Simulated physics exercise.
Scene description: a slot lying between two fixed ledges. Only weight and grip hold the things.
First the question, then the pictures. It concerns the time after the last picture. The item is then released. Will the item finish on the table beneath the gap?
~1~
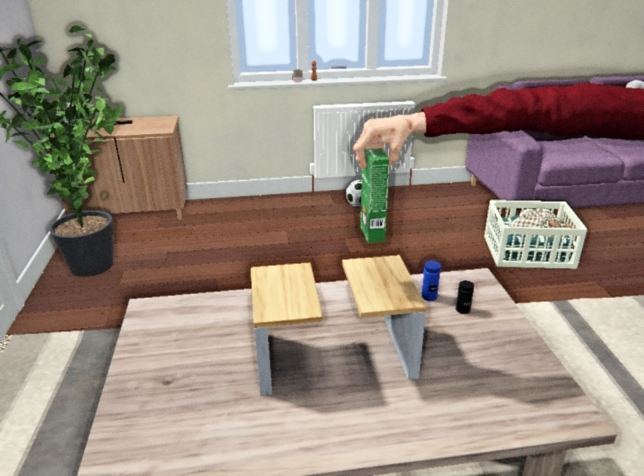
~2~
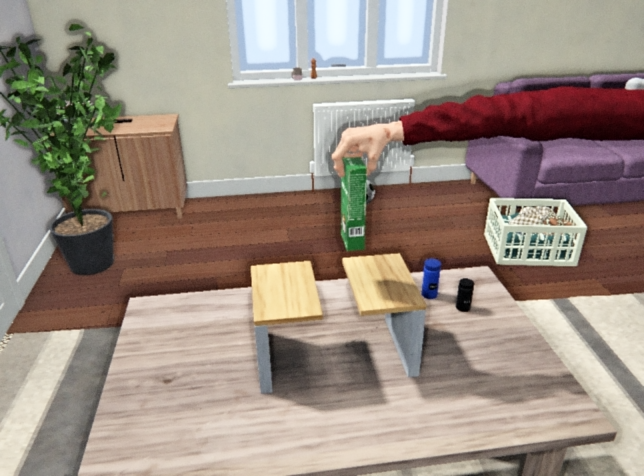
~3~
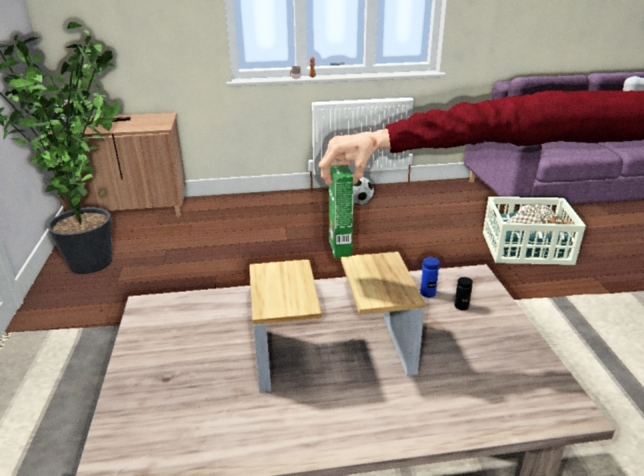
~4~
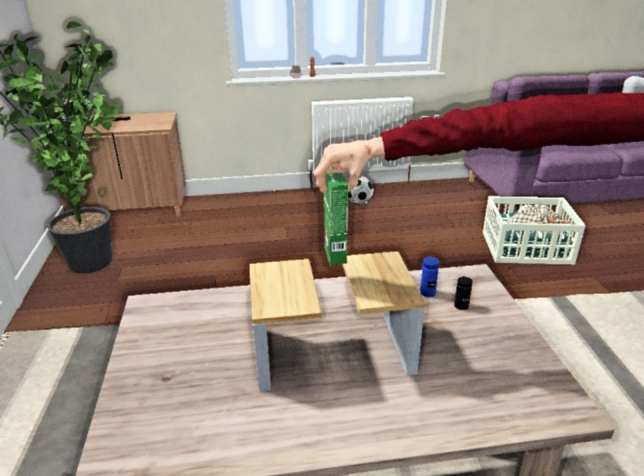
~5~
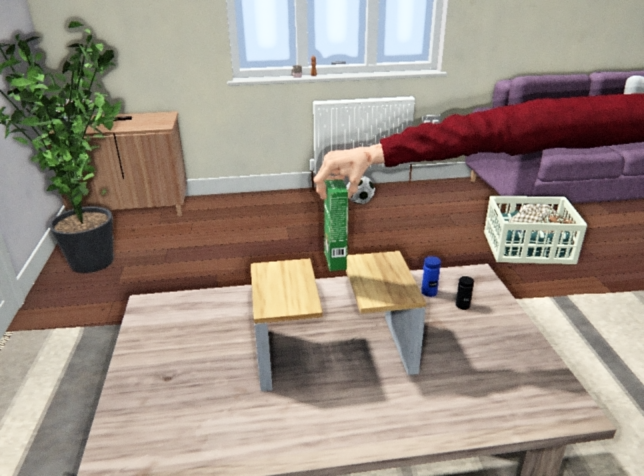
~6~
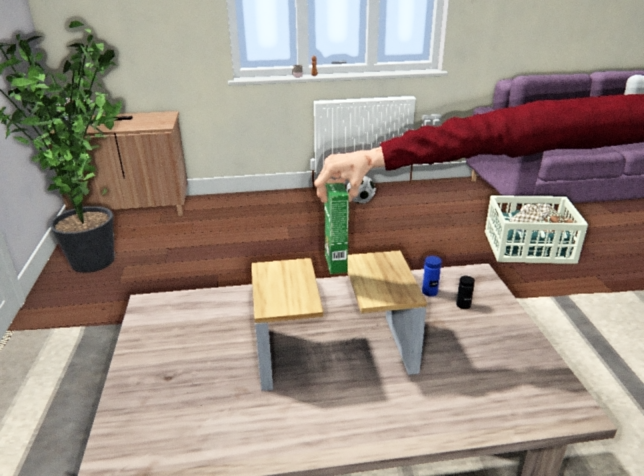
Yes.
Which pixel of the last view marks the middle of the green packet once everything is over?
End position, last frame: About (336, 321).
Then, 0.30 s after the last picture, green packet slid well along near (336, 295).
Then, 0.40 s after the last picture, green packet slid well along near (336, 316).
At rest, moved from the start, green packet; the other 2 in place. Seen from the same camera at the end, green packet near (336, 321). The packet drops through.
